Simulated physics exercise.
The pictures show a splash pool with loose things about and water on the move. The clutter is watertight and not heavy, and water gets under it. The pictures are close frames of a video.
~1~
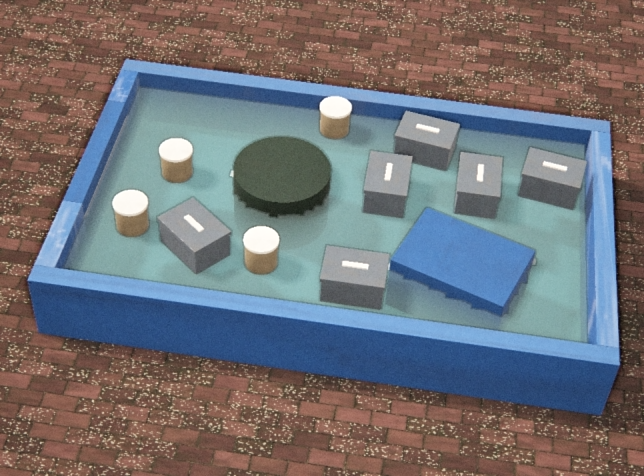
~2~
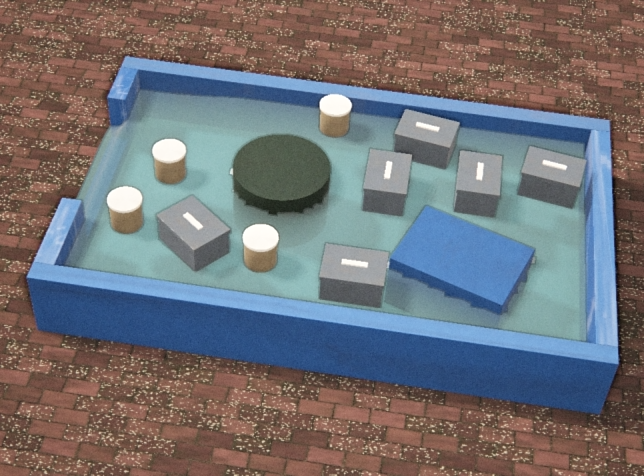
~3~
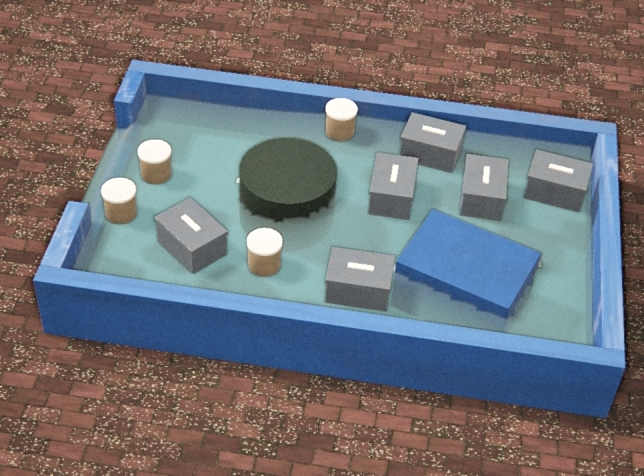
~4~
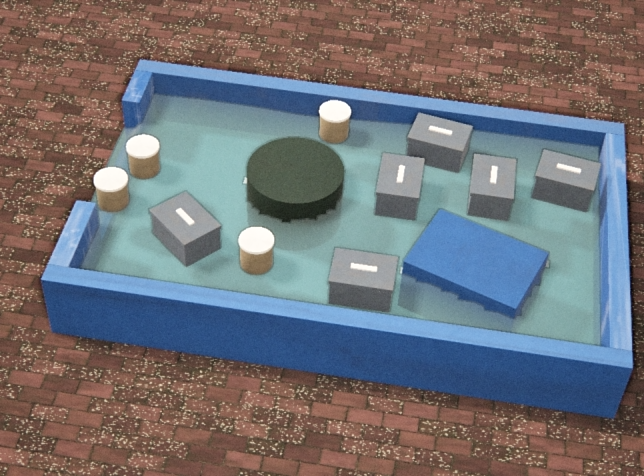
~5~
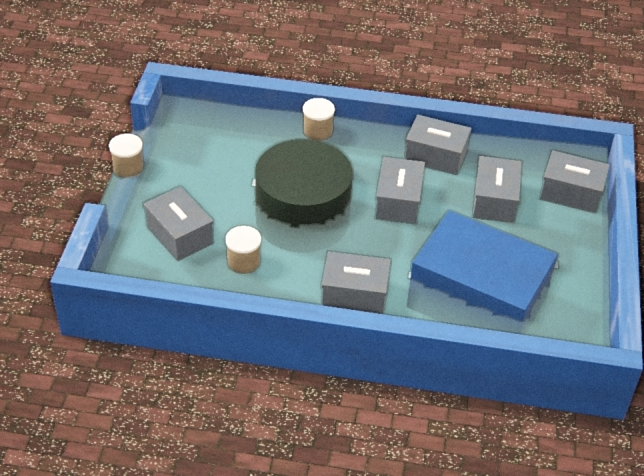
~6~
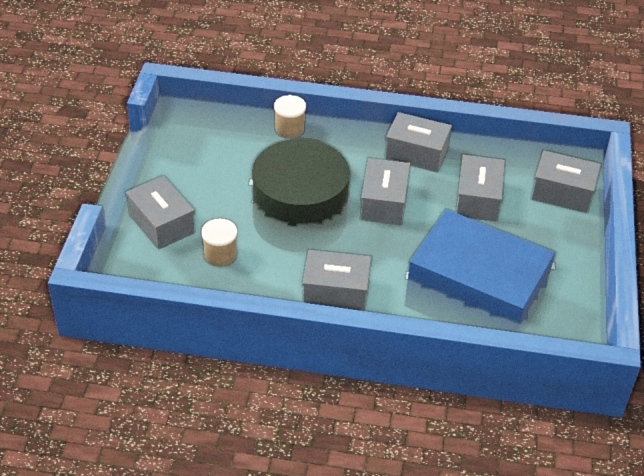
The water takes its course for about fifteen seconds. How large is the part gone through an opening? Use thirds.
It is two thirds or above.
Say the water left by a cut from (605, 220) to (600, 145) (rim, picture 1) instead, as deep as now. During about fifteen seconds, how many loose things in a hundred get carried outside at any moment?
I make it 50 per cent.
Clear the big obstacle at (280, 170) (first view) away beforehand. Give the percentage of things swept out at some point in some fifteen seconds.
Near 60 in a hundred.
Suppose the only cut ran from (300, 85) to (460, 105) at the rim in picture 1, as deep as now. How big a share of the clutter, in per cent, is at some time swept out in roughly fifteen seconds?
Some 70 per cent.
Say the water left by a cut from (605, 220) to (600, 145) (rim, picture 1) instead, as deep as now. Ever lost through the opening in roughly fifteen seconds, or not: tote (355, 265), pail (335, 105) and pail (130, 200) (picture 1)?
In turn: Still in, gone, kept in.
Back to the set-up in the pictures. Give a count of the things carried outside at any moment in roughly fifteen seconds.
The number is 7.
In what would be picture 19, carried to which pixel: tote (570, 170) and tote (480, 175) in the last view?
Close to (527, 174) and (389, 177).
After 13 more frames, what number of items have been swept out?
5 of them.
A moment on, 3 of 10 are out; 7 afloat.
Next, 5 of 10 are out; 5 afloat.
Later, 7 of 10 are out; 3 afloat.
In the end, 7 of 10 are out; 3 afloat.
